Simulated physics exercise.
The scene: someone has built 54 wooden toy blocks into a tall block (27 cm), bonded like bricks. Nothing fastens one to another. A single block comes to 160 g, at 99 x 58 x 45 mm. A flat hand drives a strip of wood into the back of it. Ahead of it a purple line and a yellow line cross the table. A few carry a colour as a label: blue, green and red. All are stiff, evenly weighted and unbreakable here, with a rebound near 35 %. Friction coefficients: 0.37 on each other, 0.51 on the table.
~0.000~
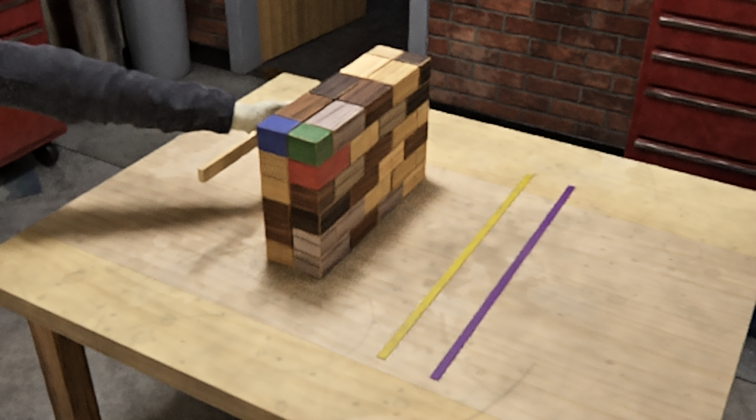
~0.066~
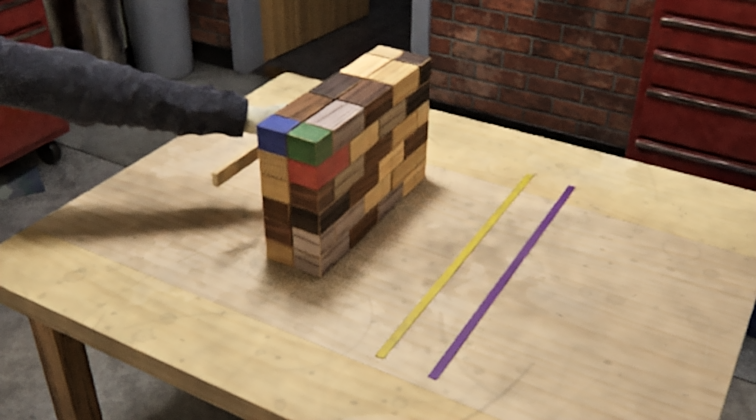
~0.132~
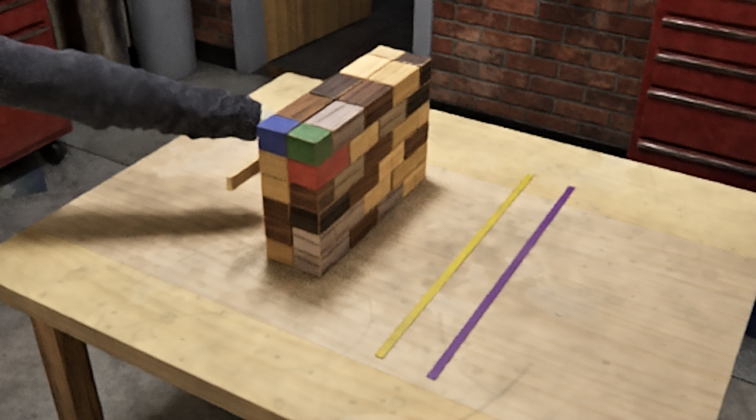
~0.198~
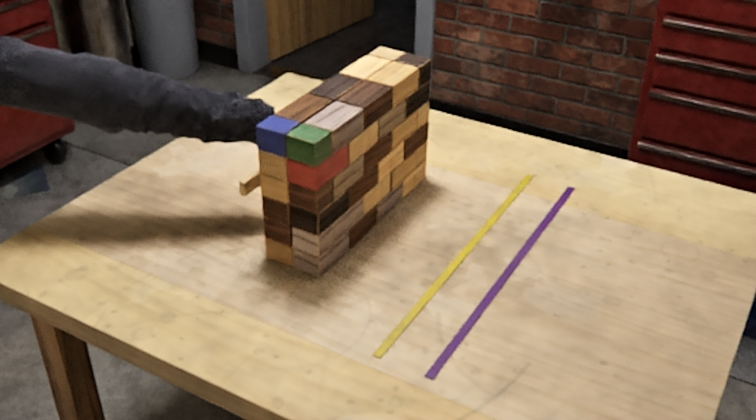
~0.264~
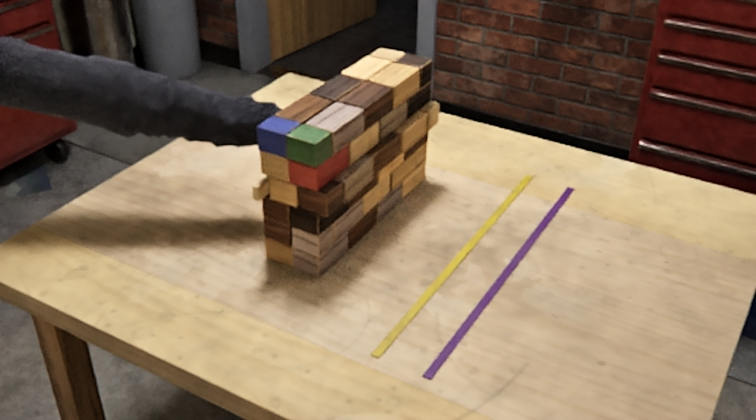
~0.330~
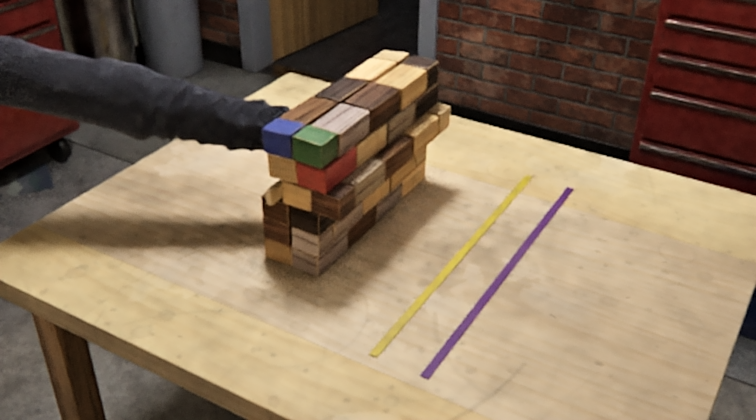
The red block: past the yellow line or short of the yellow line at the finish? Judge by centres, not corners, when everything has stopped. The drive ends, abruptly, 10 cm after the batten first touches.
In the end the red block gets past the yellow line.
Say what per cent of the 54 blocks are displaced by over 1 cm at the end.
It is 65 per cent.
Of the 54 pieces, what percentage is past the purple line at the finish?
Near 10 per cent.
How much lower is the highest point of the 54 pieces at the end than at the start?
Roughly 8 cm.
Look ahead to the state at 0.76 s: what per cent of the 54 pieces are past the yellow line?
15 per cent by then.
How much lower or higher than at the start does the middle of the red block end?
About 17 cm lower.
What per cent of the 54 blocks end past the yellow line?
Near 15 per cent.
After 0.40 s, none of the 54 blocks past the yellow line, 37 disturbed; red block 3° from how it stood; blue block 17° from how it stood.
After 0.58 s, none of the 54 blocks past the yellow line, 38 disturbed; red block 36° from how it stood, 40 mm lower; green block 35° from how it stood, 34 mm lower.
After 0.76 s, 9 of the 54 blocks past the yellow line; red block on its side; blue block on its side.
After 1.02 s, 9 of the 54 blocks past the yellow line; red block on its side; green block 50° from how it stood, 20 cm lower.
In the end (1.7 s), 9 of the 54 blocks past the yellow line; red block on its side; blue block upside down; green block 22 cm lower. From the last view, middles, red block near (450, 301), blue block near (153, 194).
